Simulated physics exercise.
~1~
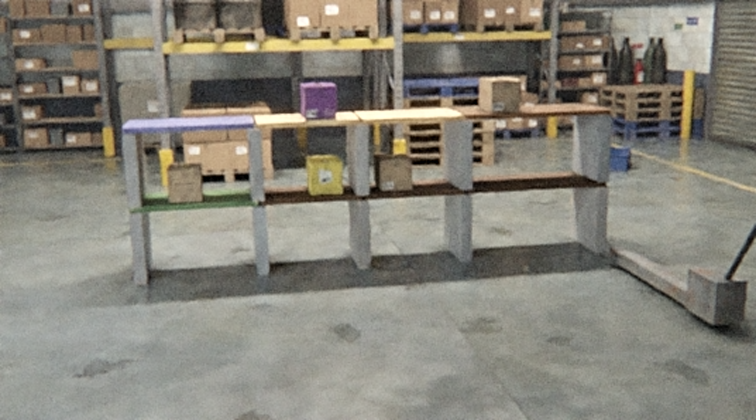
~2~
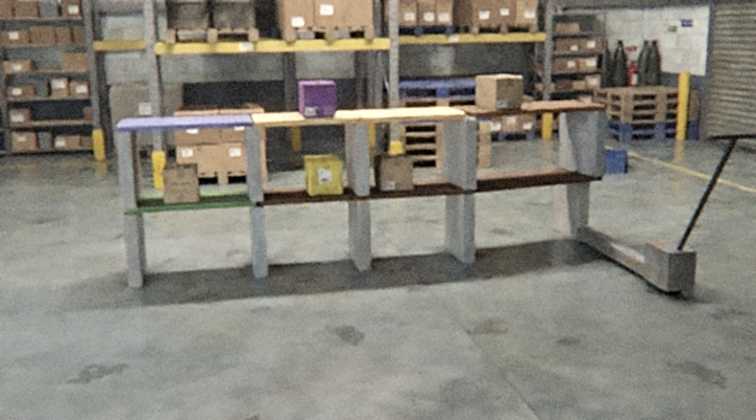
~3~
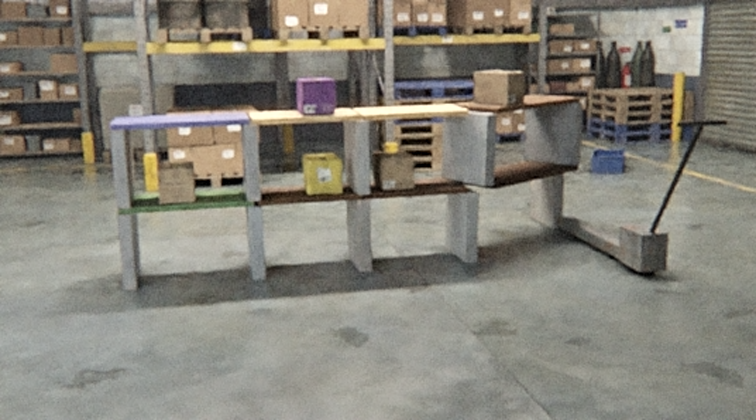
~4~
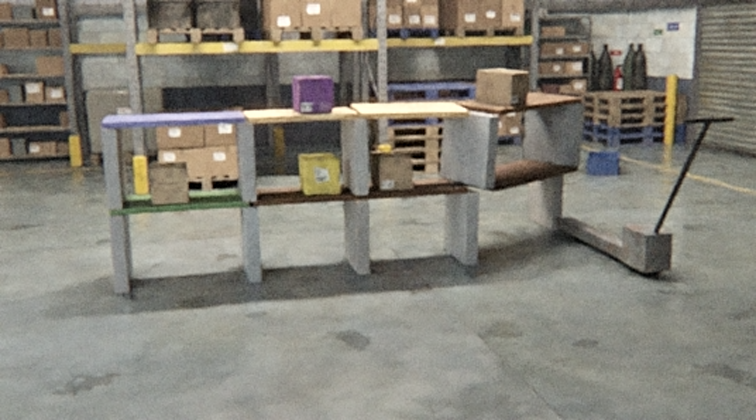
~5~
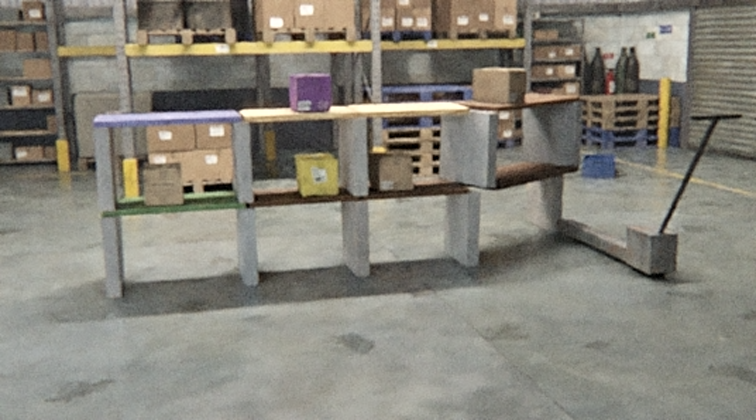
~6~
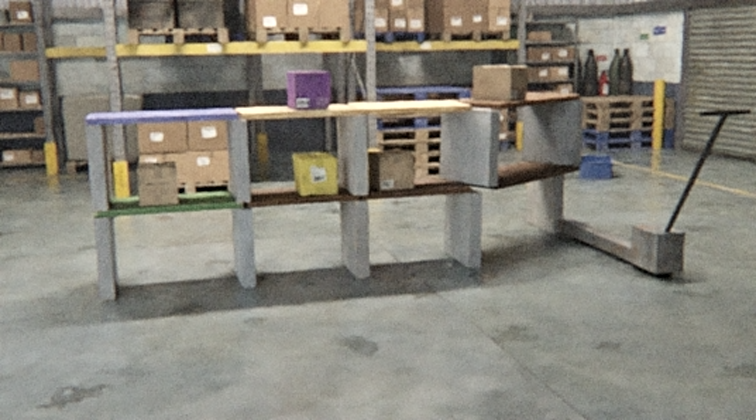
A two-tier run of boards and uprights holding cartons shifts at its right end as a jack pushes in, everything staying up.
